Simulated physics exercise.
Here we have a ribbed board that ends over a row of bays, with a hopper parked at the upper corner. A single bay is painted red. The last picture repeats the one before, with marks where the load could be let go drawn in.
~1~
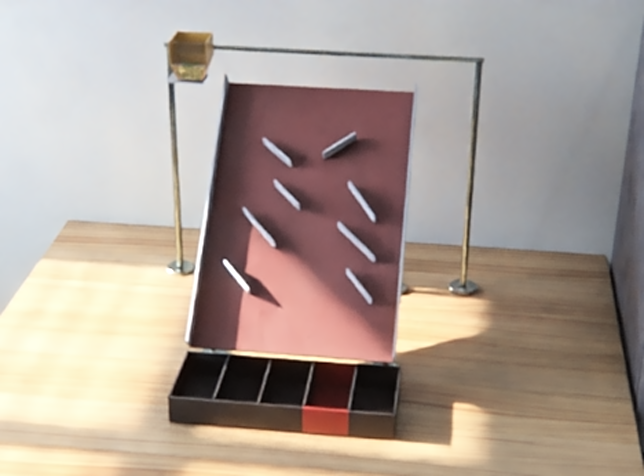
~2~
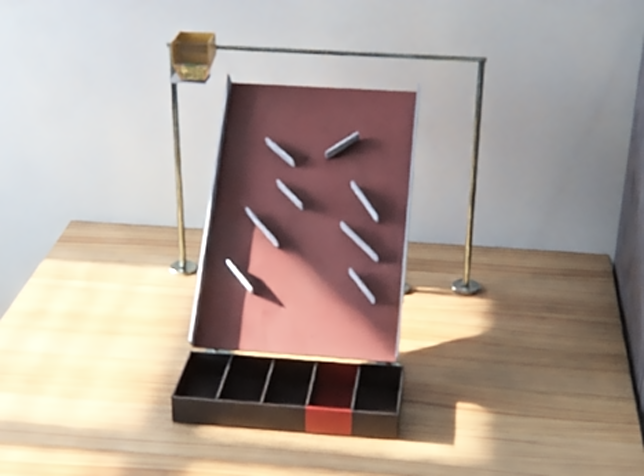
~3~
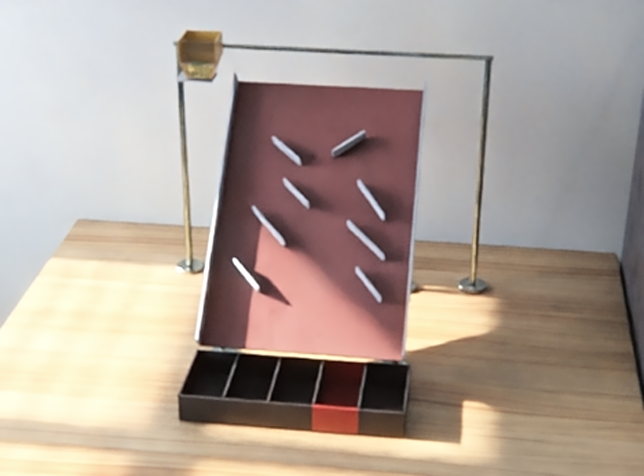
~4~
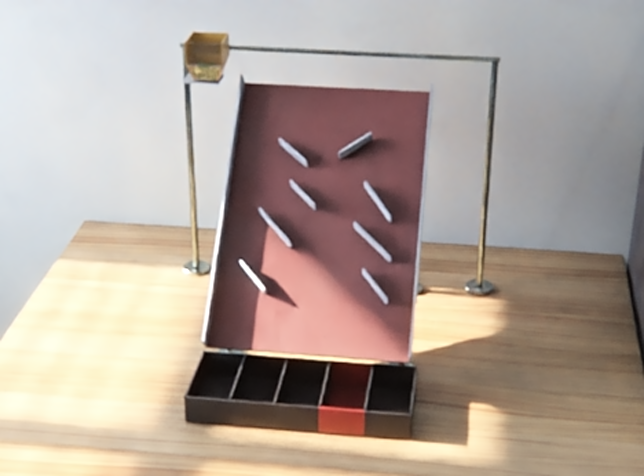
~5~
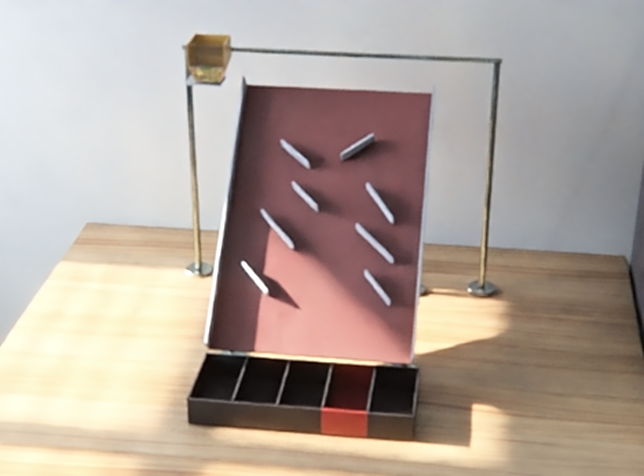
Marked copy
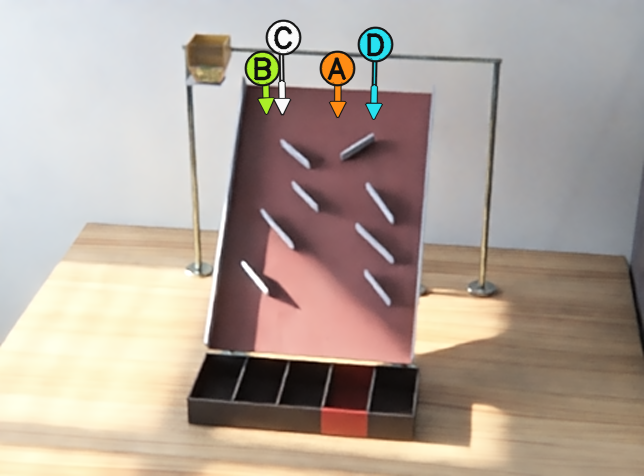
On a wooden table, a ribbed board, hopper and bays shift slightly right in view.
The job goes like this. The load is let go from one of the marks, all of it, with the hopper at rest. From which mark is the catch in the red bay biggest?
The answer is mark A.
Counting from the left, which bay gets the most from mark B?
It is the first one.
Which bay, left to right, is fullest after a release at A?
It is the fourth one.
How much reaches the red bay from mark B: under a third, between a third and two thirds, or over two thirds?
Mark B gives under a third.
On the marked copy, mark A meets the board at (337, 111); mark B meets the board at (266, 108); mark C meets the board at (282, 108); mark D meets the board at (373, 113).
With A, roughly two thirds in the red bay, roughly a third in other bays, just a few outside the box.
With B, roughly a quarter in the red bay, roughly two thirds in other bays, just a few outside the box.
With C, roughly a third in the red bay, roughly two thirds in other bays.
With D, roughly a third in the red bay, roughly half in other bays, about a tenth outside the box.
